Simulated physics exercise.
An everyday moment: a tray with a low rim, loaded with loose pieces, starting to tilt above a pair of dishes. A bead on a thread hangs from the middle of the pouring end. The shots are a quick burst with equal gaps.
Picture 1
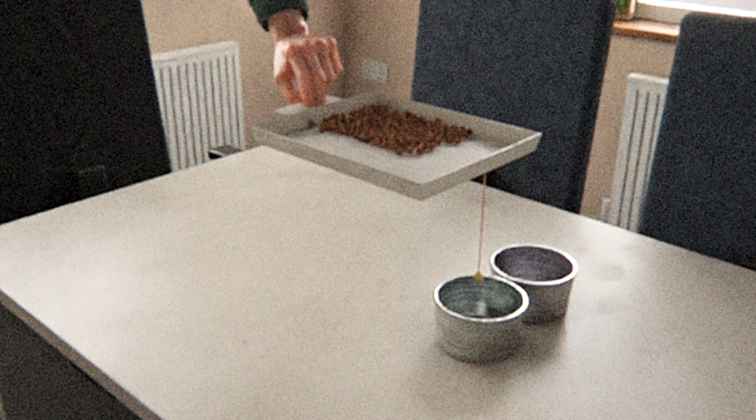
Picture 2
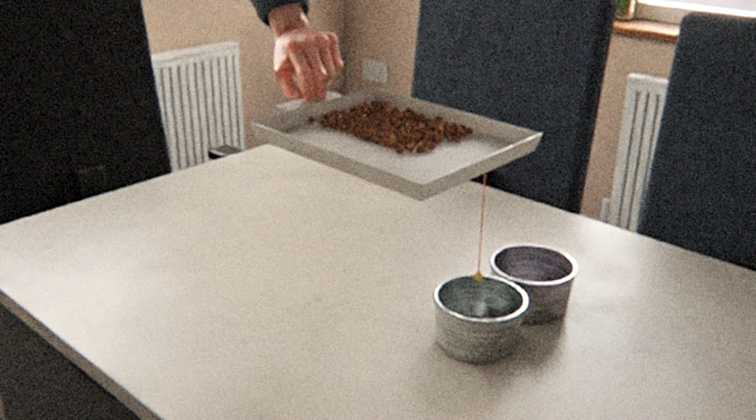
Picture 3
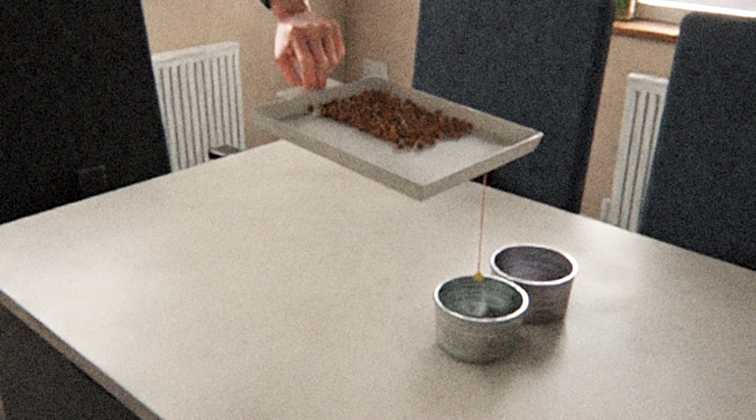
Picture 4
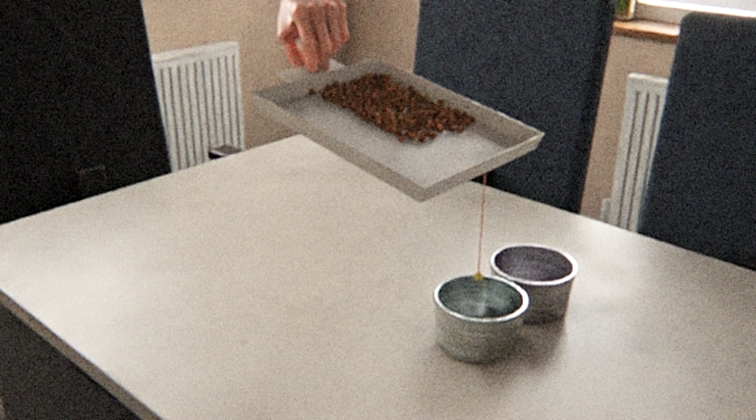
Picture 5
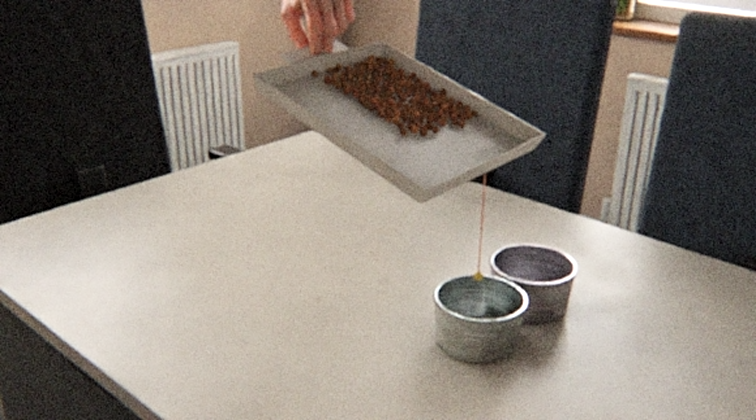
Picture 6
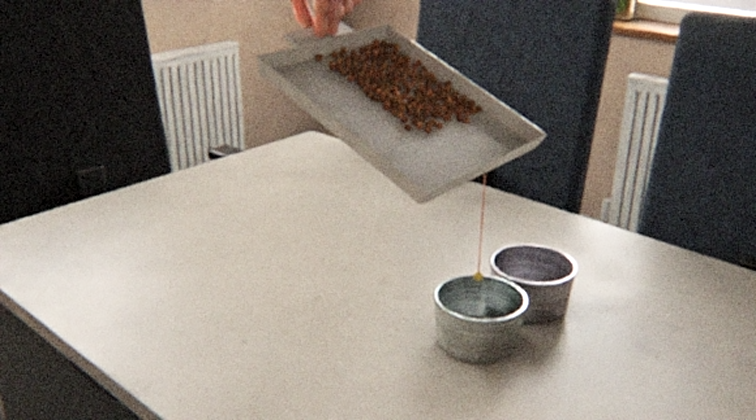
Above a table, a hand raises one end of a tray of small brown pieces.
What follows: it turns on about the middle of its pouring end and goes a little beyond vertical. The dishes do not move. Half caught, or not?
Caught overall: Under half.
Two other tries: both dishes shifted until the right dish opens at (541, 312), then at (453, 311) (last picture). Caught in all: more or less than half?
First the larger part, then the smaller part.
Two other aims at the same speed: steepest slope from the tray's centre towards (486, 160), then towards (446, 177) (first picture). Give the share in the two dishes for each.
Roughly 80 per cent, and 20 per cent.
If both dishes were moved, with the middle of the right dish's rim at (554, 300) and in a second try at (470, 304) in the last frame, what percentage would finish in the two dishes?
About 70 and 30 per cent.
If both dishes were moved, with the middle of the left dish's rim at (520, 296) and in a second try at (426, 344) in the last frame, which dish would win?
First the left one, then the right dish.
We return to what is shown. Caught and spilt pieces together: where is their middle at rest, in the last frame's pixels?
Close to (526, 369).
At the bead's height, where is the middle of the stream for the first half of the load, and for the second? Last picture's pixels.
Early half (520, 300), late half (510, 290).
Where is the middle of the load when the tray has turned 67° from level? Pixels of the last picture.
Roughly at (492, 166).
Soon, tray tipped steeply; most on the tray; a stray few outside both; about a quarter in the air.
A while on, tray tipped past a quarter turn; about a third on the tray; a stray few in the left dish; about a third outside both; about a quarter in the air.
Towards the end, tray tipped past a quarter turn; about a quarter in the left dish; most outside both.
Finally, tray tipped past a quarter turn; about a quarter in the left dish; none in the right dish; most outside both.
